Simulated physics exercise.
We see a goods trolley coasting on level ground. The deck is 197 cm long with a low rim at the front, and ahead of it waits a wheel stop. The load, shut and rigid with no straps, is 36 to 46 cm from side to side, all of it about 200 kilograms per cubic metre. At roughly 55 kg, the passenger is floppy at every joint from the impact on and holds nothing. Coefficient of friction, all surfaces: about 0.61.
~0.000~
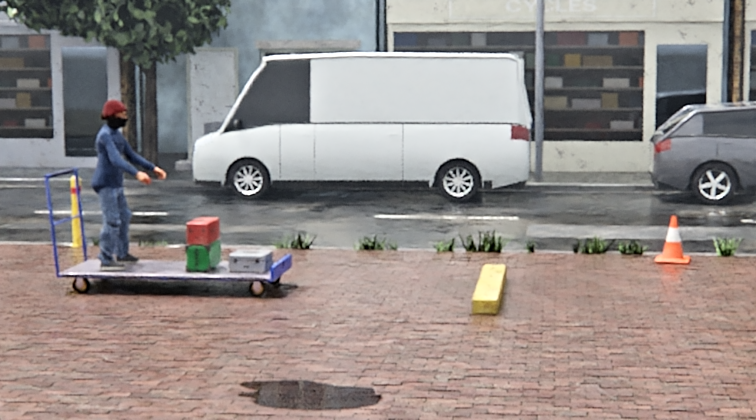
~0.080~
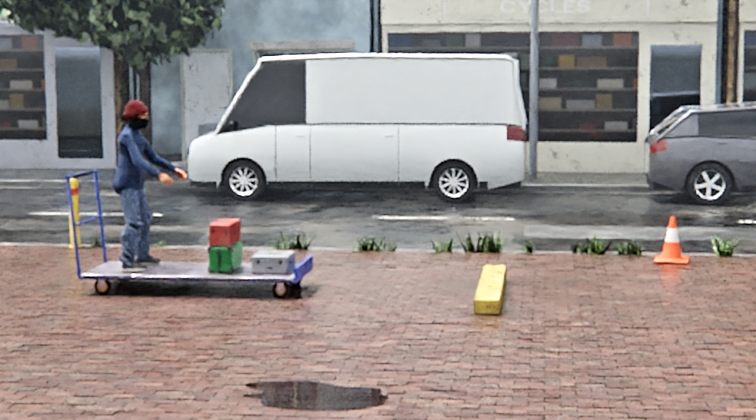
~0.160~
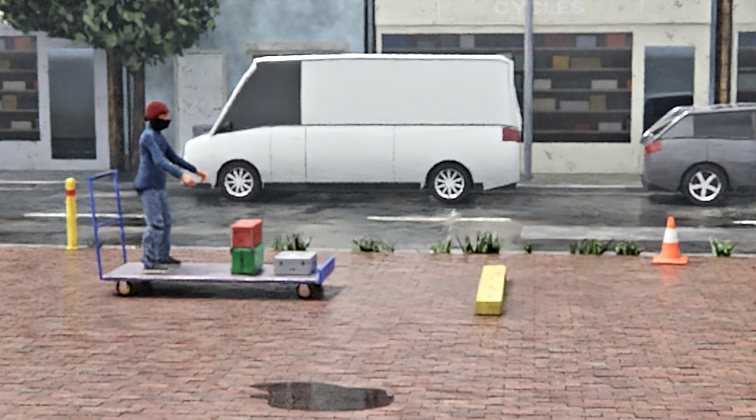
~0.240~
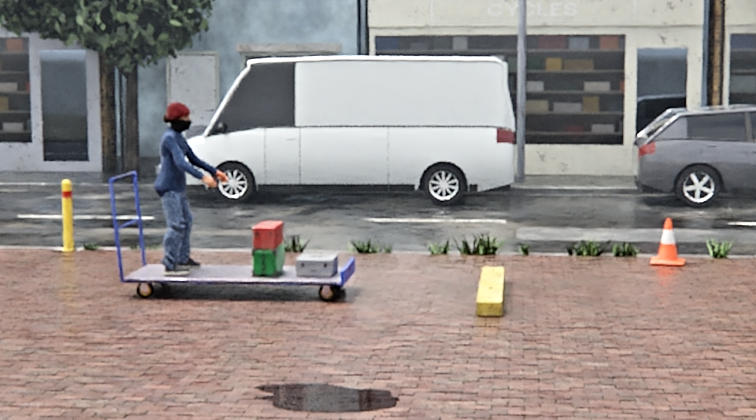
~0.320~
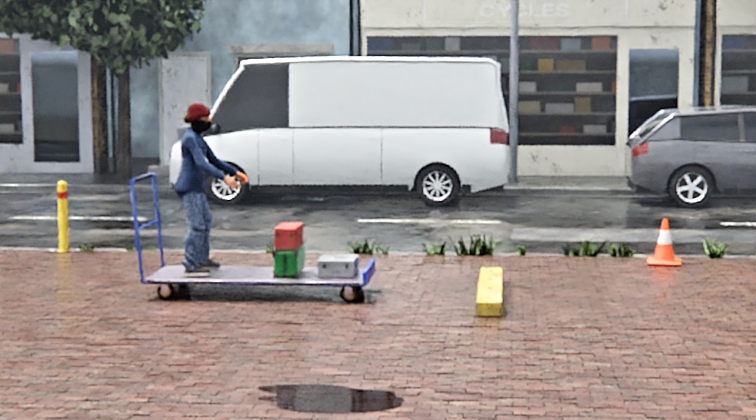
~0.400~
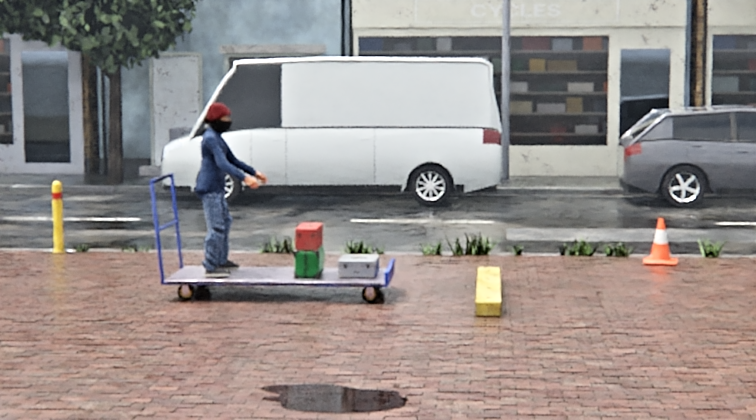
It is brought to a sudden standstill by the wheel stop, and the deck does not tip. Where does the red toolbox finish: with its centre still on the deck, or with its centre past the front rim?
The red toolbox finishes past the front rim.
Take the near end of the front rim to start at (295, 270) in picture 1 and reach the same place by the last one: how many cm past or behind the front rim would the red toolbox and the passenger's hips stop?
Rest points: Red at 10 cm behind, hips at 70 cm behind.
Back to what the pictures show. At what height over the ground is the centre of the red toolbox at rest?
Height: Roughly 10 centimetres.
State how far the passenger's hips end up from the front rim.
Around 50 cm back from the rim.
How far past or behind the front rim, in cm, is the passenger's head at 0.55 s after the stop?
Roughly 0 cm past the front rim.
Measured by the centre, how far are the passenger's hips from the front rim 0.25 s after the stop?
Roughly 100 cm behind it.
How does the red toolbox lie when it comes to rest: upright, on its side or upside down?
At rest: Red on its side.
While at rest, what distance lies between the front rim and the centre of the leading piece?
Its centre ends some 60 cm past the rim.
The wheels strike at 0.74 s.
After 1.29 s the red toolbox is 7 cm past the rim, tilted 105°, near (495, 250) in the last picture's view.
After 1.74 s the red toolbox is 52 cm past the rim, tilted 125°, near (545, 283) in the last picture's view.
When all is still (2.4 s), past the rim, red toolbox; behind it, grey toolbox, green suitcase and the passenger's hips.
